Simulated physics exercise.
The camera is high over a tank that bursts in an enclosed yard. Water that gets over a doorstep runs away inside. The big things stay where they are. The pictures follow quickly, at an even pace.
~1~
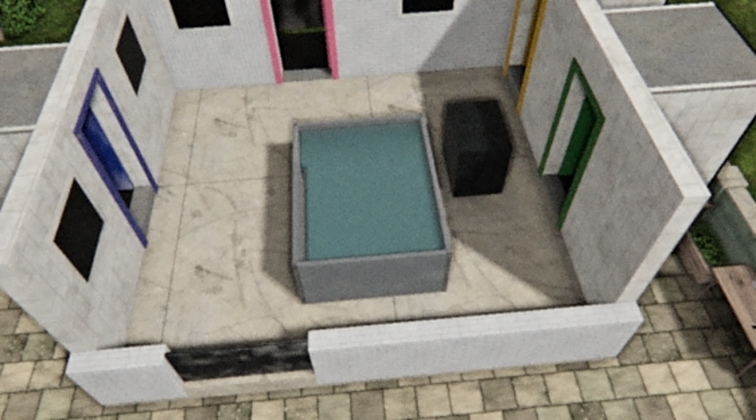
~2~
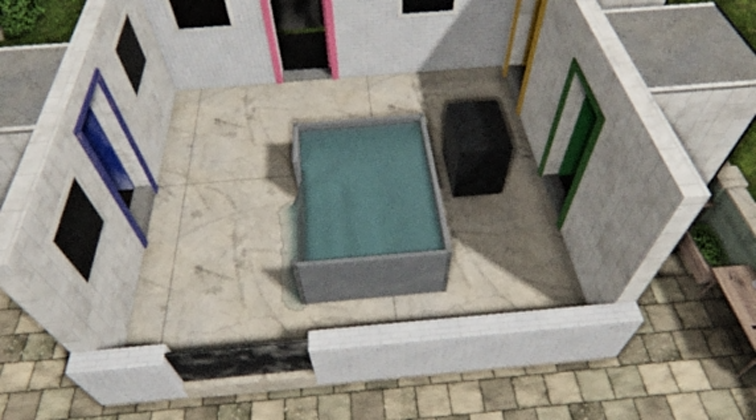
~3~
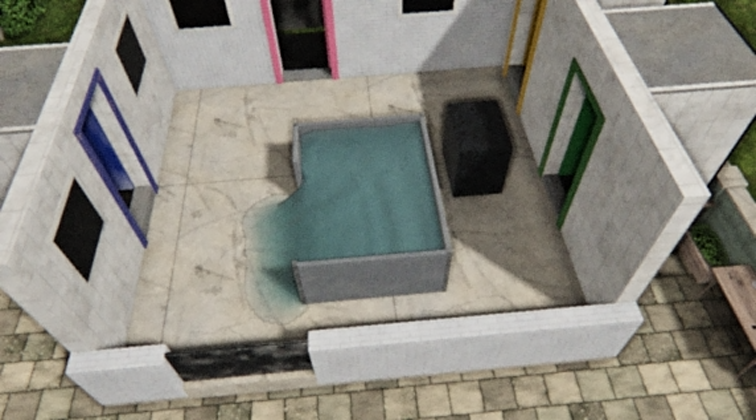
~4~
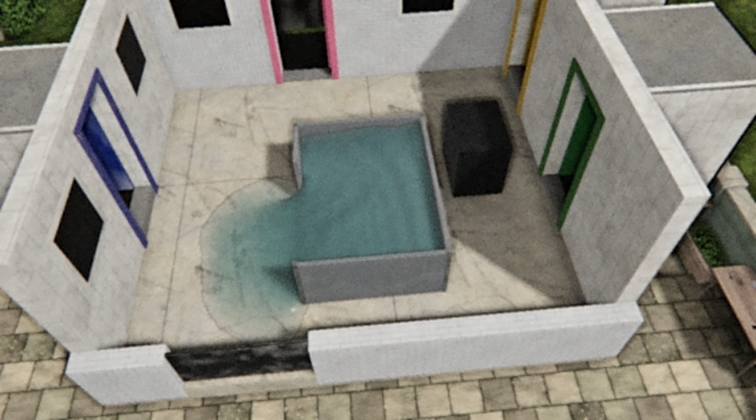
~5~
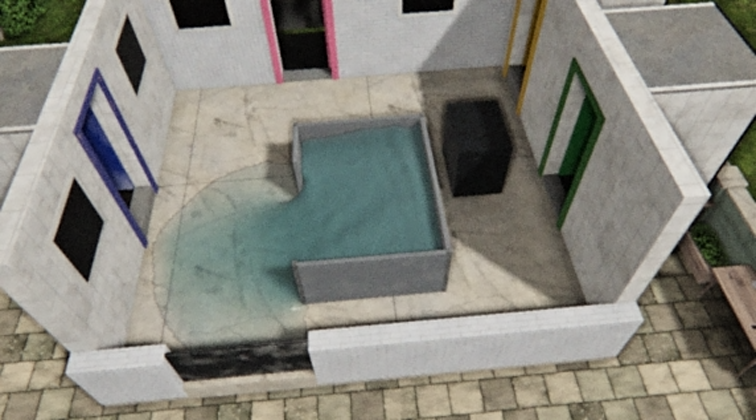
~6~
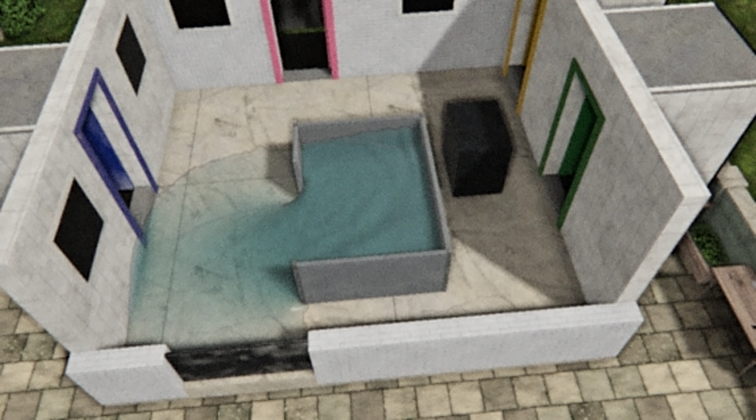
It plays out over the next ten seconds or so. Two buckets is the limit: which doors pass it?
One by one: The green door takes more than that; the blue door takes more than that; the yellow door stays under that; the pink door takes more than that.
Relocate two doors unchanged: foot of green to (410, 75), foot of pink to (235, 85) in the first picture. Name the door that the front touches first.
That is the blue door.
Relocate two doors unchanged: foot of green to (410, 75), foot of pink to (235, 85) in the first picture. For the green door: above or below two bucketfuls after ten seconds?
One by one: Green is over.
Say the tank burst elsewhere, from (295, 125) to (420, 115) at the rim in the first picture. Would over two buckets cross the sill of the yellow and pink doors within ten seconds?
One by one: The yellow door goes over; the pink door floods.
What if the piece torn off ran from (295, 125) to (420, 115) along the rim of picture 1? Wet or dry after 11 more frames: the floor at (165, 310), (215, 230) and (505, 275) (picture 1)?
As listed: Clear, free of water, dry.
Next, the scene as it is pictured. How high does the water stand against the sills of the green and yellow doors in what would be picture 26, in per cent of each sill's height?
Near 0 and 0 in a hundred.
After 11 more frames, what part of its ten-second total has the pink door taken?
About 0 per cent.
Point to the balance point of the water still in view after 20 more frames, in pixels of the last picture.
Roughly at (269, 222).
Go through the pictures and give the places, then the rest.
The first frame shows the water tank at (365, 186) is whole and still.
In the second frame, water pours out at (304, 238) and has run to (302, 307).
In the third frame, the front is at (265, 314), out from the gap at (304, 238).
In the fourth frame, water pours out at (304, 240) and has run to (207, 231).
In the fifth frame, the front is at (165, 235), out from the gap at (304, 240).
In the sixth frame, water pours out at (304, 240) and has run to (129, 335).
A moment on, water covers 30 % of the floor; the green door not reached, the blue door over two buckets in, the yellow door not reached, the pink door not reached.
Next, water covers 35 % of the floor; the green door not reached, the blue door far over two buckets in, the yellow door not reached, the pink door not reached.
Then, water covers 65 % of the floor; the green door not reached, the blue door far over two buckets in, the yellow door not reached, the pink door under two buckets in.
Later, water covers 95 % of the floor; the green door wet at the sill, nothing in, the blue door far over two buckets in, the yellow door wet at the sill, nothing in, the pink door over two buckets in.
In the end, water covers 95 % of the floor; the green door far over two buckets in, the blue door far over two buckets in, the yellow door wet at the sill, nothing in, the pink door over two buckets in.
